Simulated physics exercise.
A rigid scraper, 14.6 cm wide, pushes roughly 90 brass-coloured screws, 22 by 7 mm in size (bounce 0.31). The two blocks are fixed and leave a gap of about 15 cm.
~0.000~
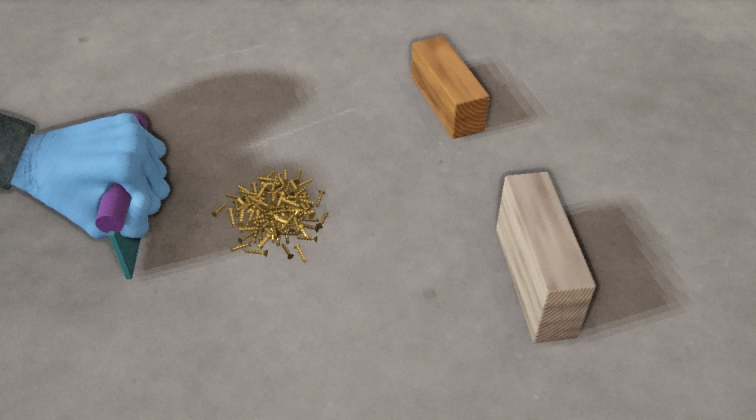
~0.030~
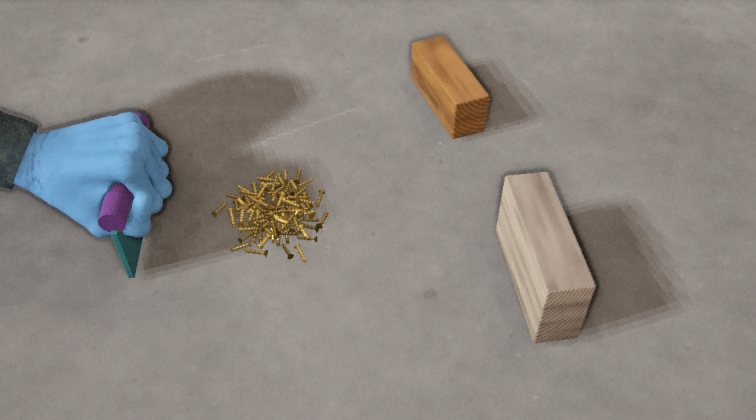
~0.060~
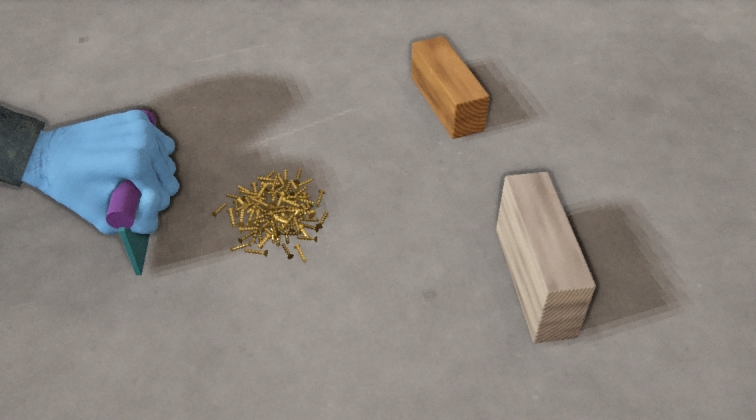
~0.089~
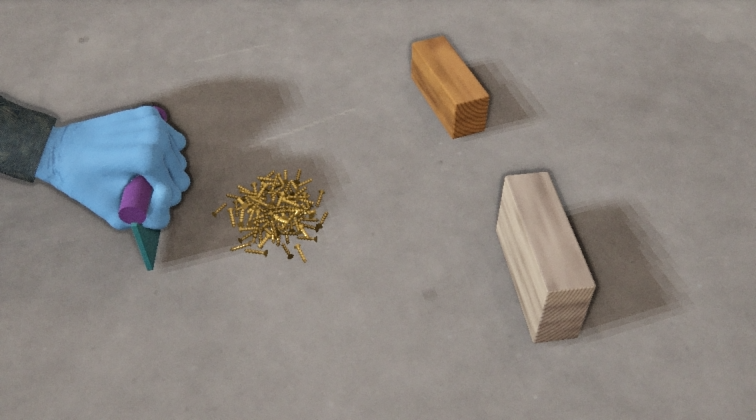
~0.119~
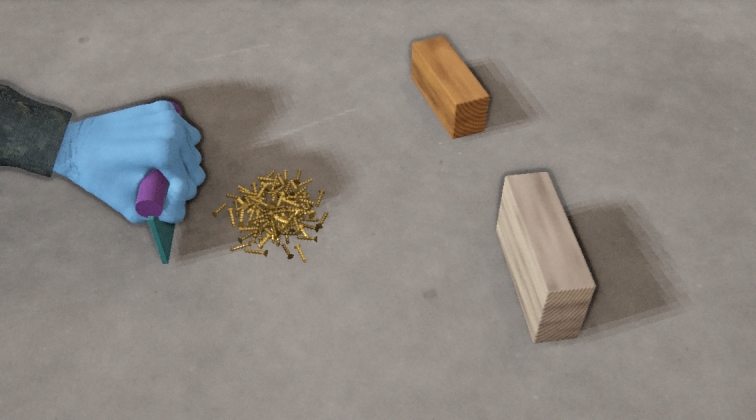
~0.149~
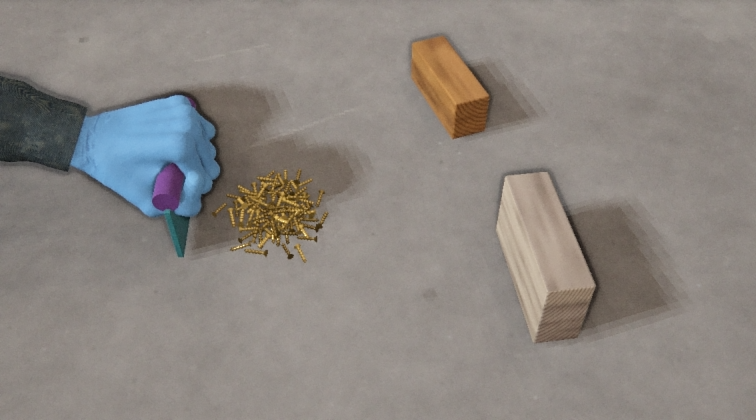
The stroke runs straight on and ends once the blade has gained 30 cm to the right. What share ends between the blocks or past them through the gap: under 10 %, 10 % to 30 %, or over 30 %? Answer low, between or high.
In or through the gap: Low.
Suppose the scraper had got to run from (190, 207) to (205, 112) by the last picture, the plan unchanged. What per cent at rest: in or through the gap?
Through 0.
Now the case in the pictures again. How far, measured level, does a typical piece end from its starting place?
Roughly 6 cm.
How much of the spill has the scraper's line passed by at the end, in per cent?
About 65 per cent.
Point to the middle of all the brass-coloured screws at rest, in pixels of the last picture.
Around (356, 202).
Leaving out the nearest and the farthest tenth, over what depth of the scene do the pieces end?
Some 12 cm.
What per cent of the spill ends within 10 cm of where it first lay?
Roughly 55 per cent.
After 0.41 s, scraper 19 cm from its start, spill 11 cm wide; held up before the blocks 100 %.
Then, at 0.67 s, scraper 31 cm from its start, spill 14 cm wide; held up before the blocks 100 %.
Then, at 0.89 s, scraper 31 cm from its start, spill 14 cm wide; in or through the gap 5 %, held up before the blocks 95 %.
At rest (1.1 s), in or through the gap 5 %, round the near block 0 %, round the far block 0 %, held up before the blocks 95 %.
